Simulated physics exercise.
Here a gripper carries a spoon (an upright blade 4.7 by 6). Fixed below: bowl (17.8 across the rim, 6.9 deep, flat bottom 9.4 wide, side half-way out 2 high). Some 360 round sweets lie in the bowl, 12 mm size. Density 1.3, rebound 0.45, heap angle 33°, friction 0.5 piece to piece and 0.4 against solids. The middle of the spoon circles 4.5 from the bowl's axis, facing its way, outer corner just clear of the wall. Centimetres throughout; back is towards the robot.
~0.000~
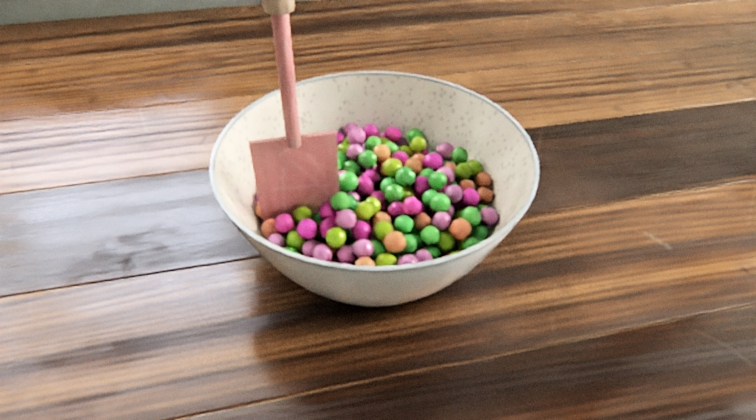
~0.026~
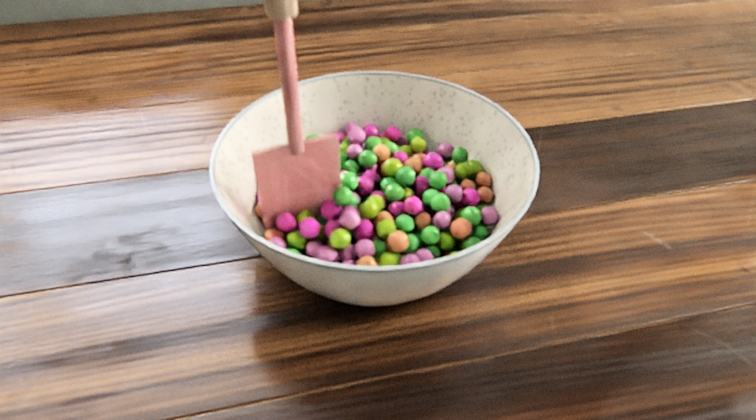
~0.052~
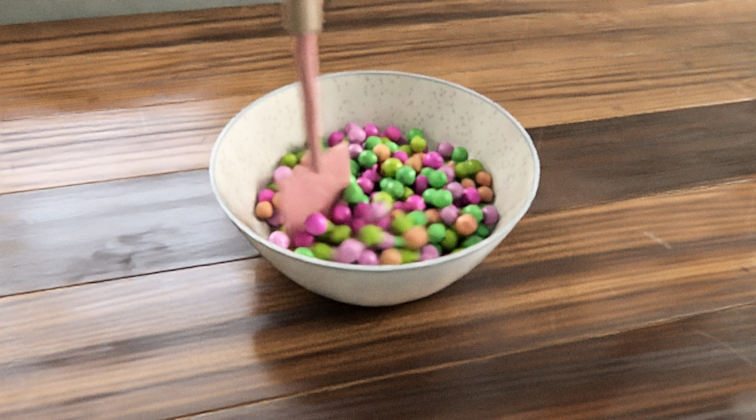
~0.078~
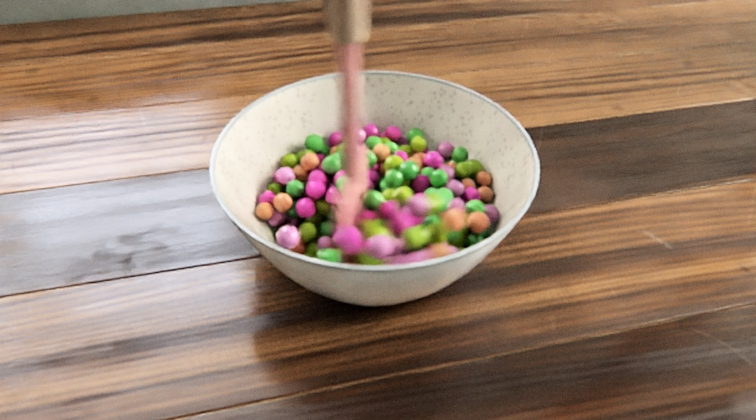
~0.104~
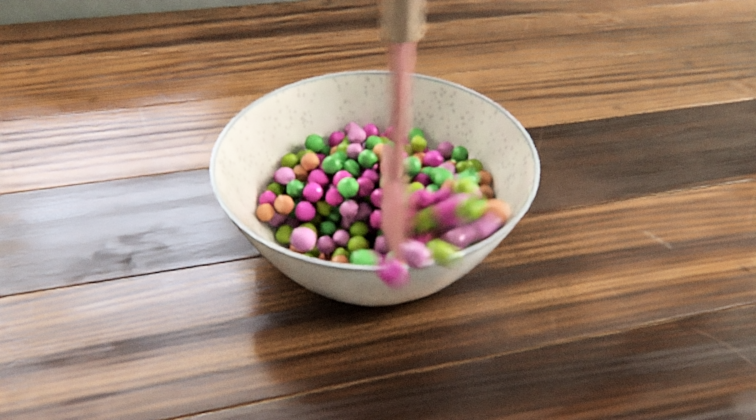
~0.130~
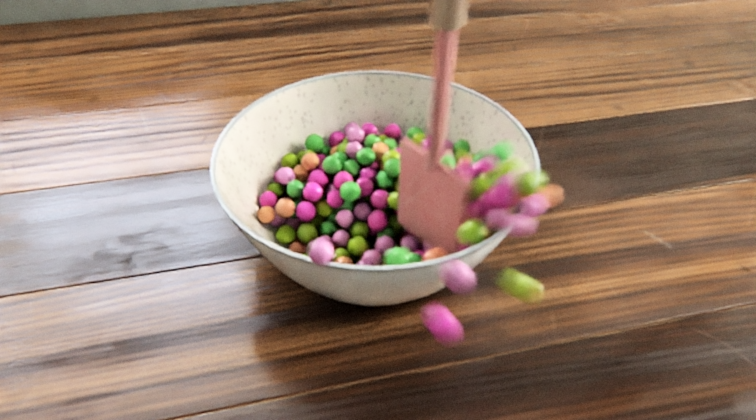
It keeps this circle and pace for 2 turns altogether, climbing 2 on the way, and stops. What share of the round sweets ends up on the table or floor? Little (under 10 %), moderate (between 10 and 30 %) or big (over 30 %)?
Answer: Big; over 30 % of the round sweets finish on the table or floor.
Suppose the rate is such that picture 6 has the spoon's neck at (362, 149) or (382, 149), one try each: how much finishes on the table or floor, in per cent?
About 25 and 30 per cent.
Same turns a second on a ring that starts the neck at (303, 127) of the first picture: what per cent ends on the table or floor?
About 40 per cent.
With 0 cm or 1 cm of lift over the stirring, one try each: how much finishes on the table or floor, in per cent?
About 55 and 45 per cent.
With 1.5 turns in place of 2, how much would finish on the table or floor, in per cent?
In that case some 35 per cent.
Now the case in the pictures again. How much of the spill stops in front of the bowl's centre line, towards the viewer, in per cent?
About 40 per cent.
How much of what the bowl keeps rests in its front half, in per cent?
Roughly 50 per cent.
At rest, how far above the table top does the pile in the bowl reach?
Some 4.5 cm.
After 0.34 s, 351° round, highest piece 12 above the table; 261 in the bowl, 35 on the table or floor, 60 in flight or on the tool.
After 0.56 s, 222° round, highest piece 10 above the table; 218 in the bowl, 121 on the table or floor, 17 in flight or on the tool.
After 0.87 s, 0° round, highest piece 5 above the table; 216 in the bowl, 140 on the table or floor.
After 1.57 s, 0° round, highest piece 5 above the table; 216 in the bowl, 140 on the table or floor.
At rest, 216 in the bowl, 140 on the table or floor. That is 39 % on the table or floor.
